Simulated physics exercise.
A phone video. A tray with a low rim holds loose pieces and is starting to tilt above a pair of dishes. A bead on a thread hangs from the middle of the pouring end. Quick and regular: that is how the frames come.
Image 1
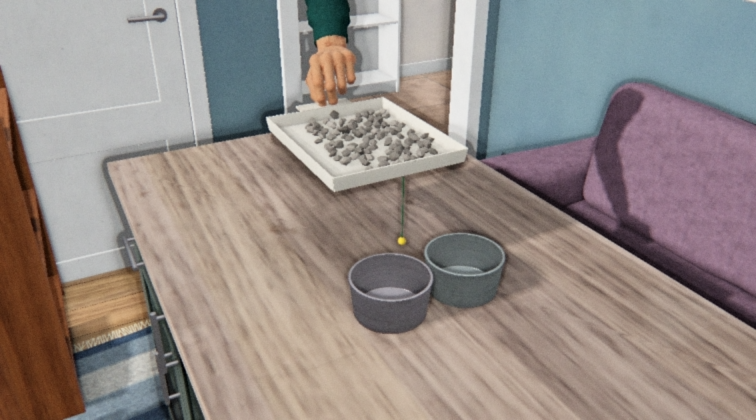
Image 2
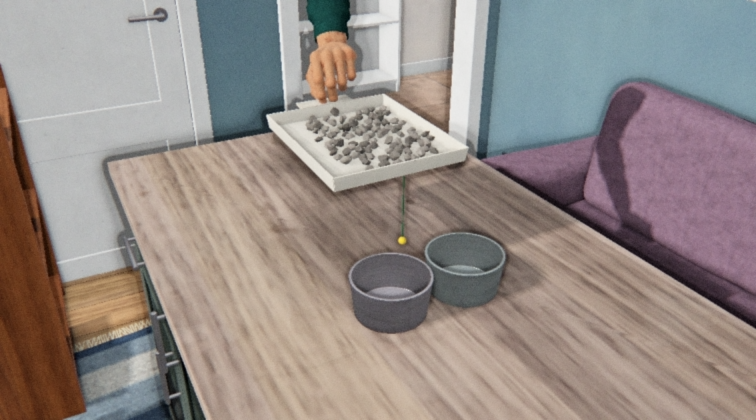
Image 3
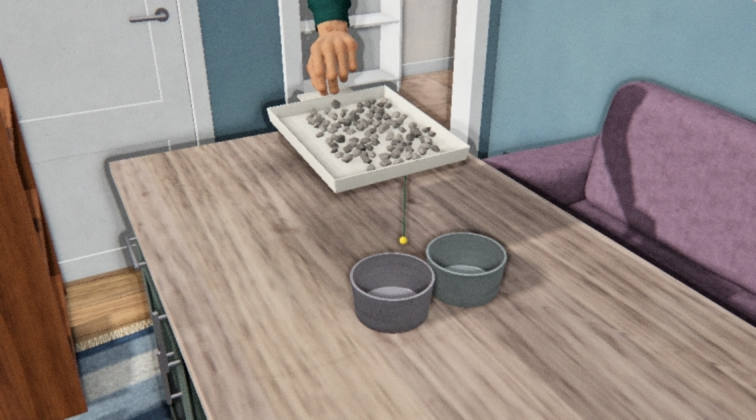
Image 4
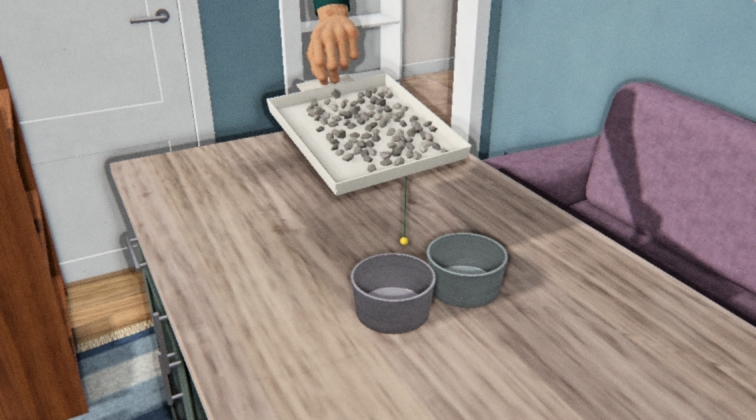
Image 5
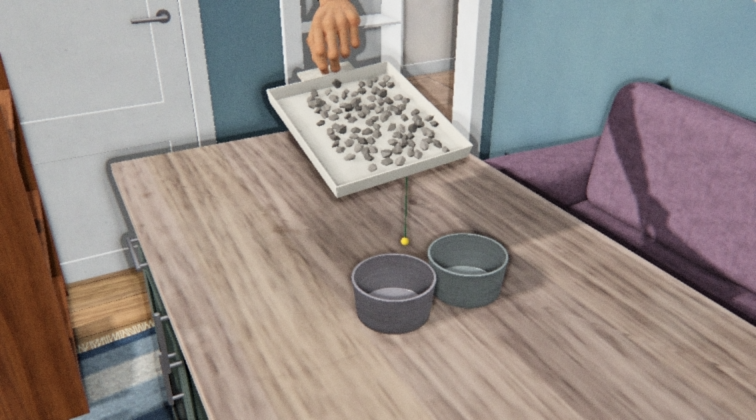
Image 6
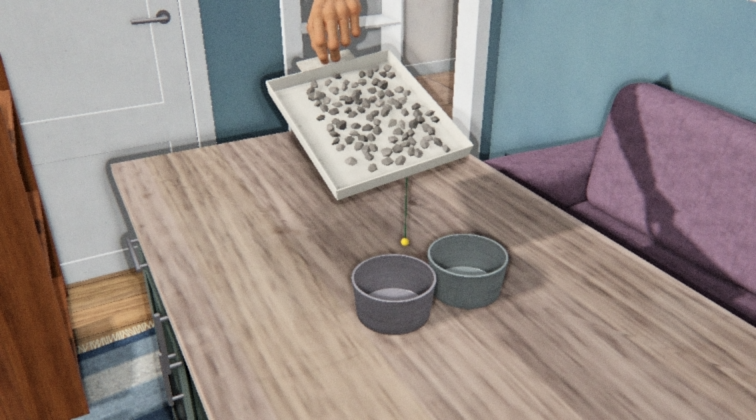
A hand tilting a white tray of grey gravel above two dark dishes on a wooden table, its left front corner dipping lowest.
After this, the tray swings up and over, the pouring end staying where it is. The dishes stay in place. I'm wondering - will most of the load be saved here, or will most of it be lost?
Most of it is saved.
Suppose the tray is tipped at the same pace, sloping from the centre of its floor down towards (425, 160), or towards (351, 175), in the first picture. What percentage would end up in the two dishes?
Respectively 60 and 30 in a hundred.
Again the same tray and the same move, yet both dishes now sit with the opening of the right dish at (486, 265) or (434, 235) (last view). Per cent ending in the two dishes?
40 and 20 in a hundred.
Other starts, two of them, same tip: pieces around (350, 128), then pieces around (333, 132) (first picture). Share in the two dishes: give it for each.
About 60 % and 60 %.
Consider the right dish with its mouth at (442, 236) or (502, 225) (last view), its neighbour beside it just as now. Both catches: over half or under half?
First place: Short of half; second place: Short of half.
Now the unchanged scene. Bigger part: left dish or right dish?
Result: More in the left side.
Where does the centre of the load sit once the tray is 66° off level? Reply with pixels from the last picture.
Close to (378, 166).
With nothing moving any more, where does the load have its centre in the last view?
Roughly at pixel (386, 312).
Soon after the last picture, tray tipped steeply; nearly all on the tray; a small part in the air.
A little later, tray tipped past a quarter turn; about half on the tray; about a quarter in the left dish; a stray few in the right dish; about a quarter outside both; a stray few in the air.
Later still, tray tipped past a quarter turn; about two thirds in the left dish; a small part in the right dish; about a third outside both.
At rest, tray tipped past a quarter turn; about two thirds in the left dish; a small part in the right dish; about a third outside both.
